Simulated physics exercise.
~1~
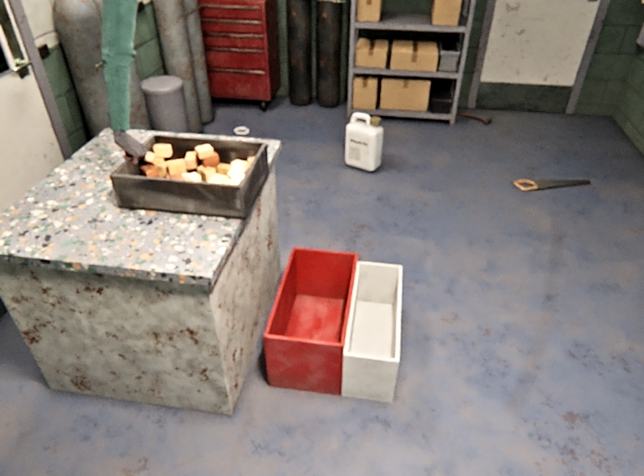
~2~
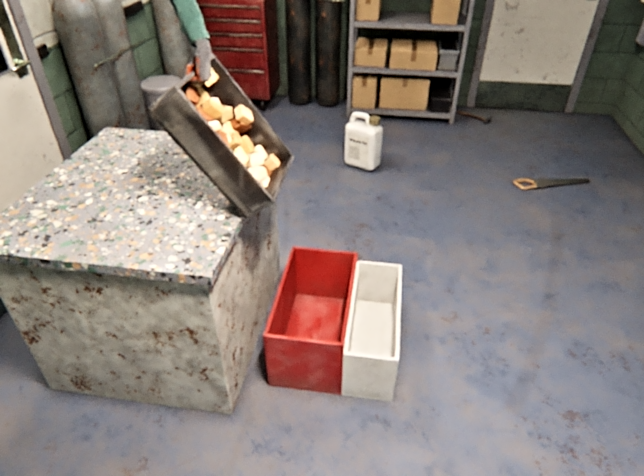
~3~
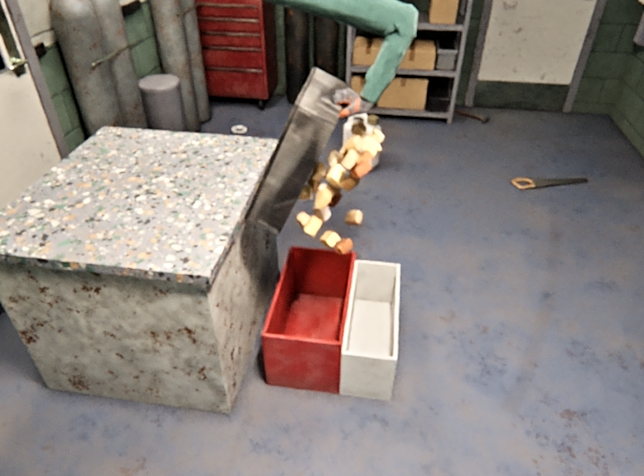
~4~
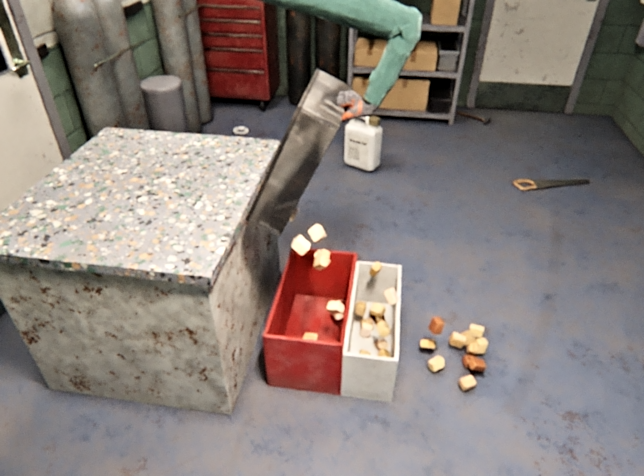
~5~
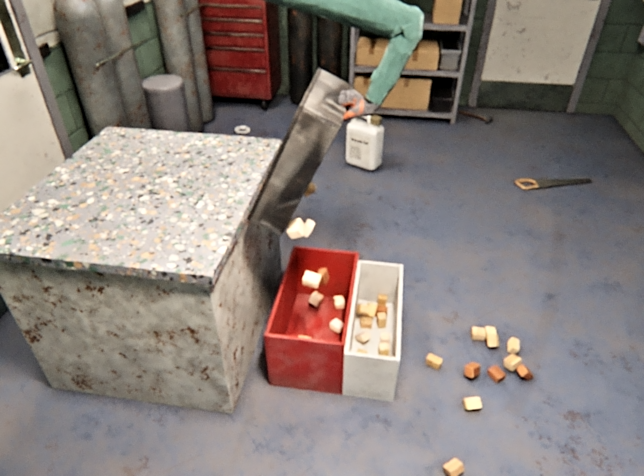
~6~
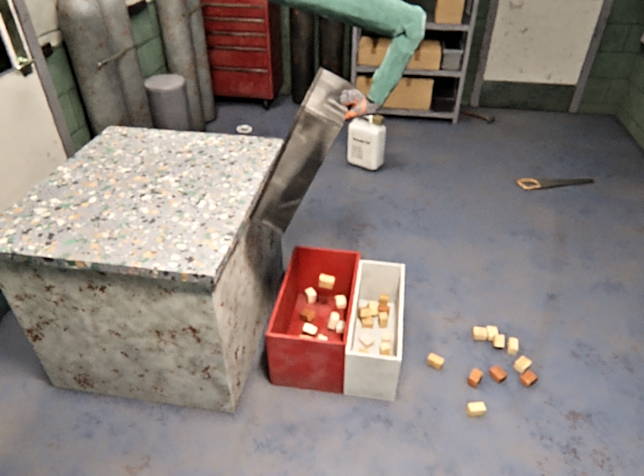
A green-sleeved arm lifted the back of a dark tray on a speckled bench and tipped its wooden blocks out to the right. They tumbled down, ending up split between the red tub, the white tote beside it and the floor beyond.
